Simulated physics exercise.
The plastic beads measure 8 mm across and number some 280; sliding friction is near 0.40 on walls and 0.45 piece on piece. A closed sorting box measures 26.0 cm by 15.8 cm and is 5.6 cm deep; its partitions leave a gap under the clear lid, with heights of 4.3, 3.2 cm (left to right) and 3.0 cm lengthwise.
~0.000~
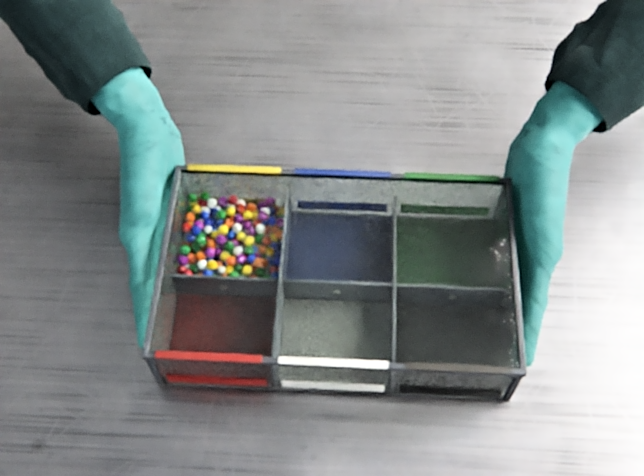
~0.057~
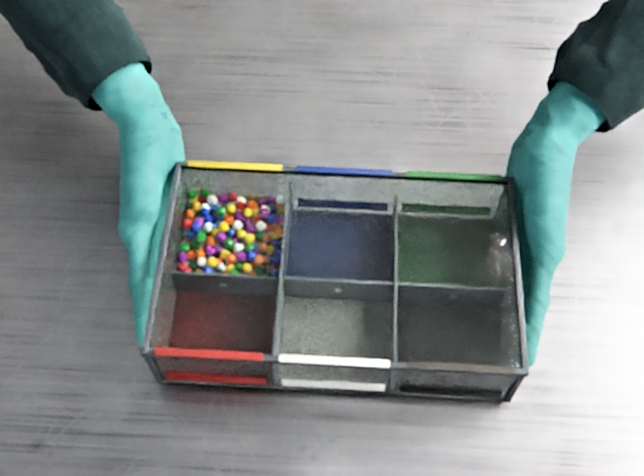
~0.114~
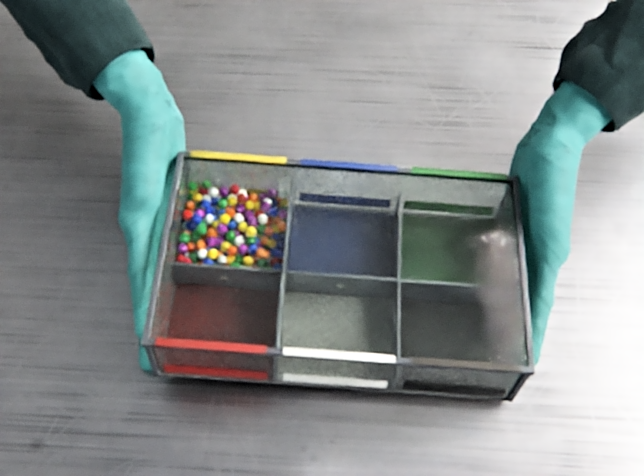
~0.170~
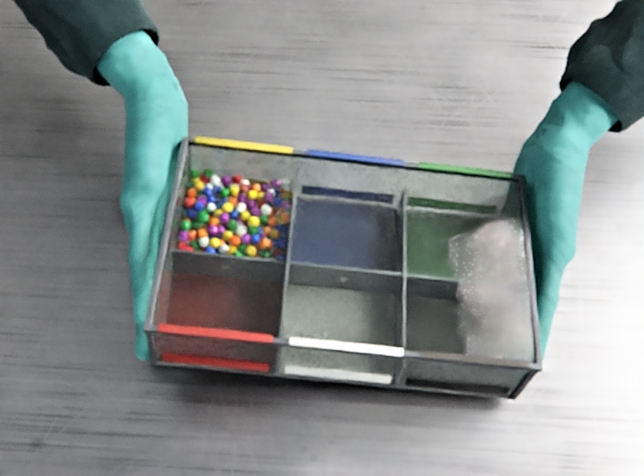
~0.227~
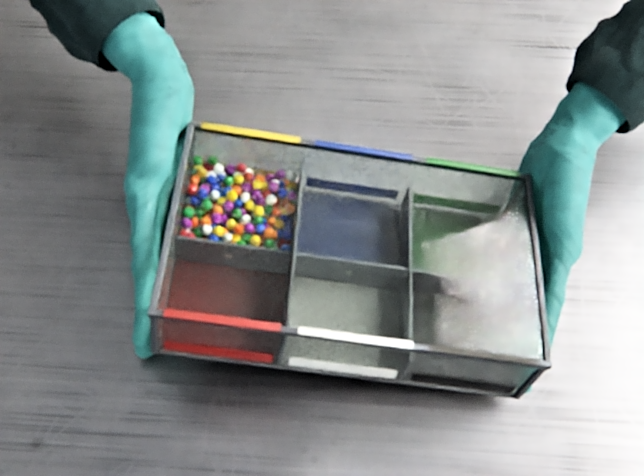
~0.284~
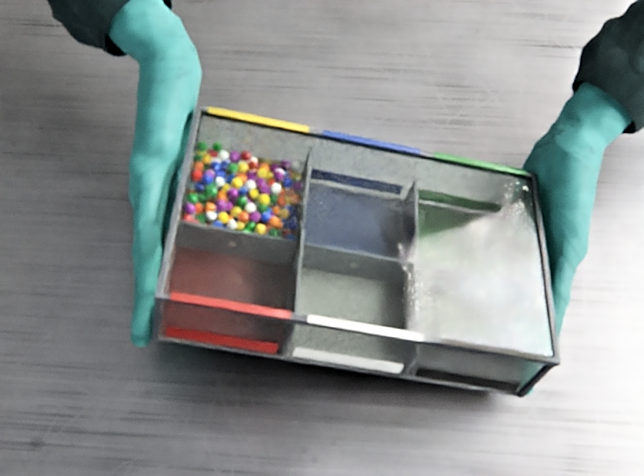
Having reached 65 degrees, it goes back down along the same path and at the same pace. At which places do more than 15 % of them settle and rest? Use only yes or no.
Red: No; blue: No; green: No; yellow: Yes; white: No; black: No.
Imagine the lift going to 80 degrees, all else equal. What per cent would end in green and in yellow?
Result - green at 5 percent, yellow at 95 percent.
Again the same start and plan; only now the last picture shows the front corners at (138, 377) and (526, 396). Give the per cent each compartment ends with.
In per cent, the final split is red 30, blue 0, green 0, yellow 70, white 0, black 0.
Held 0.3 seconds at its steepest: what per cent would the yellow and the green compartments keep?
In that case yellow keeps 95% and green keeps 0%.
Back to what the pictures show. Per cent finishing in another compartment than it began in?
Roughly 5 in a hundred.
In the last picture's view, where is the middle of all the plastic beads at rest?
Somewhere around (260, 236) in the final frame.
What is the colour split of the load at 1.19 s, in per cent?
Red 0, blue 0, green 0, yellow 100, white 0, black 0.
Then, at 1.19 s, tilt 64 degrees; yellow 100 %.
Then, at 1.79 s, tilt 28 degrees; blue 5 %, yellow 95 %.
Then, at 2.44 s, tilt 0 degrees; blue 5 %, yellow 95 %.
By 2.9 s all is still; red 0 %, blue 5 %, green 0 %, yellow 95 %, white 0 %, black 0 %.
